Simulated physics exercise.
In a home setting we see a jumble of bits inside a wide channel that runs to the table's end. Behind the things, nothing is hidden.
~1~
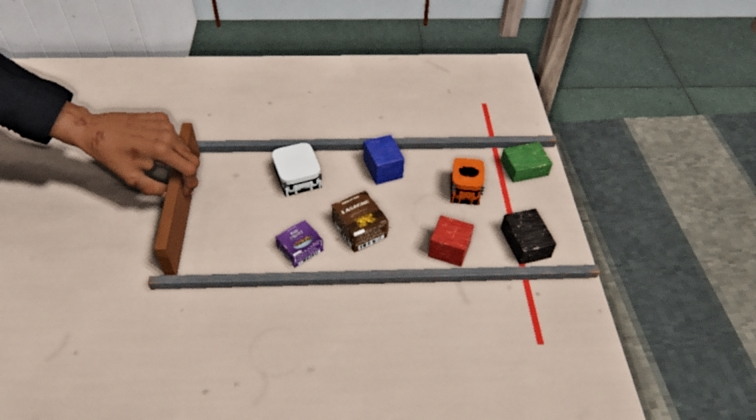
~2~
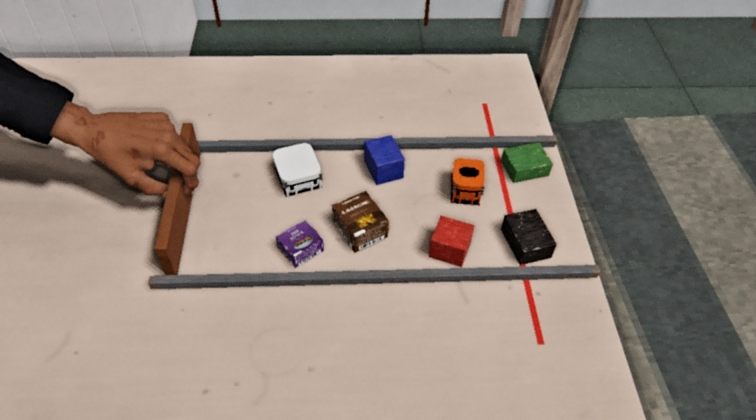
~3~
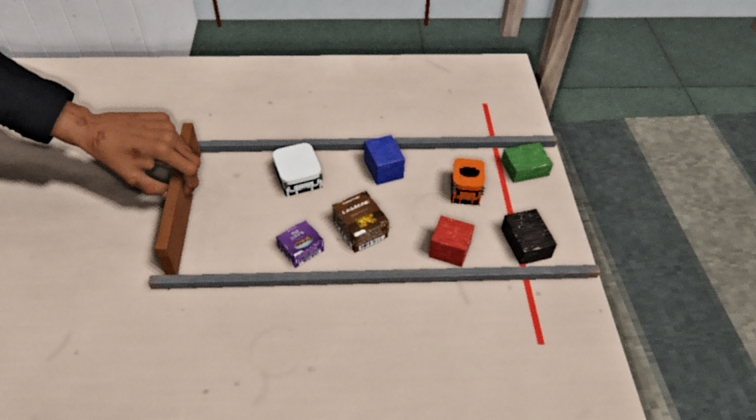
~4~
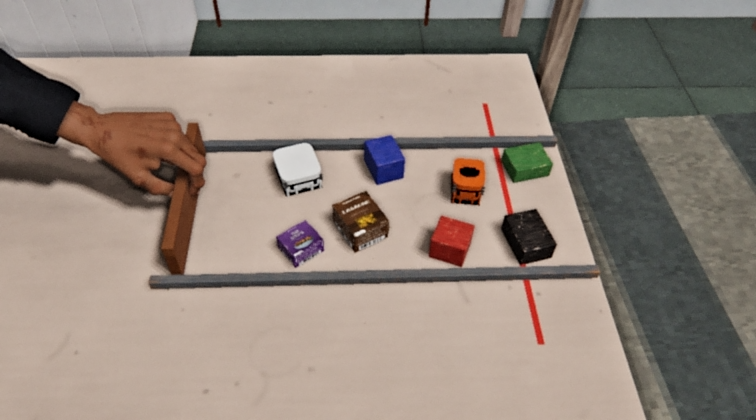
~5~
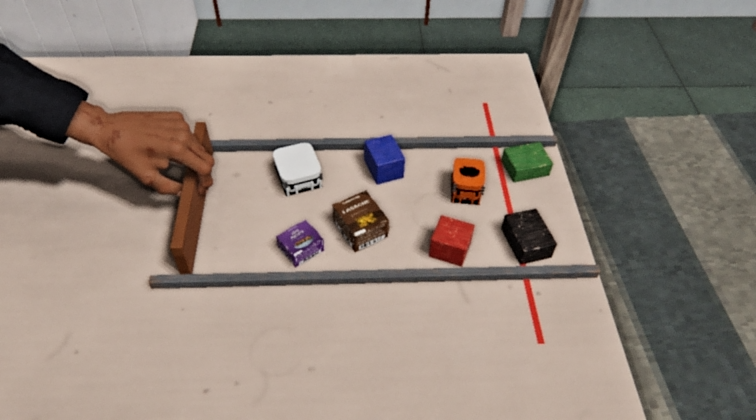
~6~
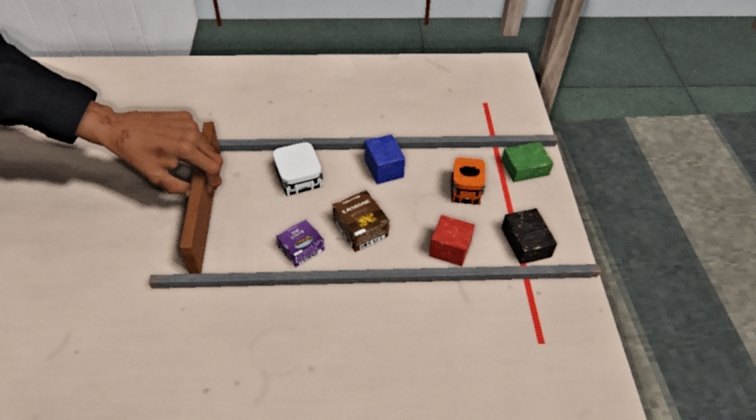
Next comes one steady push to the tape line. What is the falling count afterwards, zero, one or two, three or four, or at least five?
It ends with one or a couple gone from the table.
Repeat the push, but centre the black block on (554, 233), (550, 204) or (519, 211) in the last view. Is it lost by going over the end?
Place by place: It is pushed off, it is pushed off, it is safe.
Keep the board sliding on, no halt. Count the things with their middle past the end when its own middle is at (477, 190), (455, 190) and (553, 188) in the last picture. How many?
The counts: 0, 0 and 6.
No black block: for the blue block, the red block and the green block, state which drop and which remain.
Result: Blue block stays, red block stays, green block comes off.
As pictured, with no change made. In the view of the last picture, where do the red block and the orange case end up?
The red block at (573, 248), the orange case at (565, 188).
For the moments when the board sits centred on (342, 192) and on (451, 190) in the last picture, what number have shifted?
At the first spot the count is 4, and at the second it is 8.
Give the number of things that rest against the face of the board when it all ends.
It touches 3.
Soon after, none off yet; green block at rest near (527, 162); black block at rest near (529, 236); orange case at rest near (468, 181).
After that, none off yet; green block displaced a little near (548, 162); black block displaced a little near (554, 233); orange case displaced well along near (531, 186).
In the end, the number that fall off is one or two; gone, black block and green block.
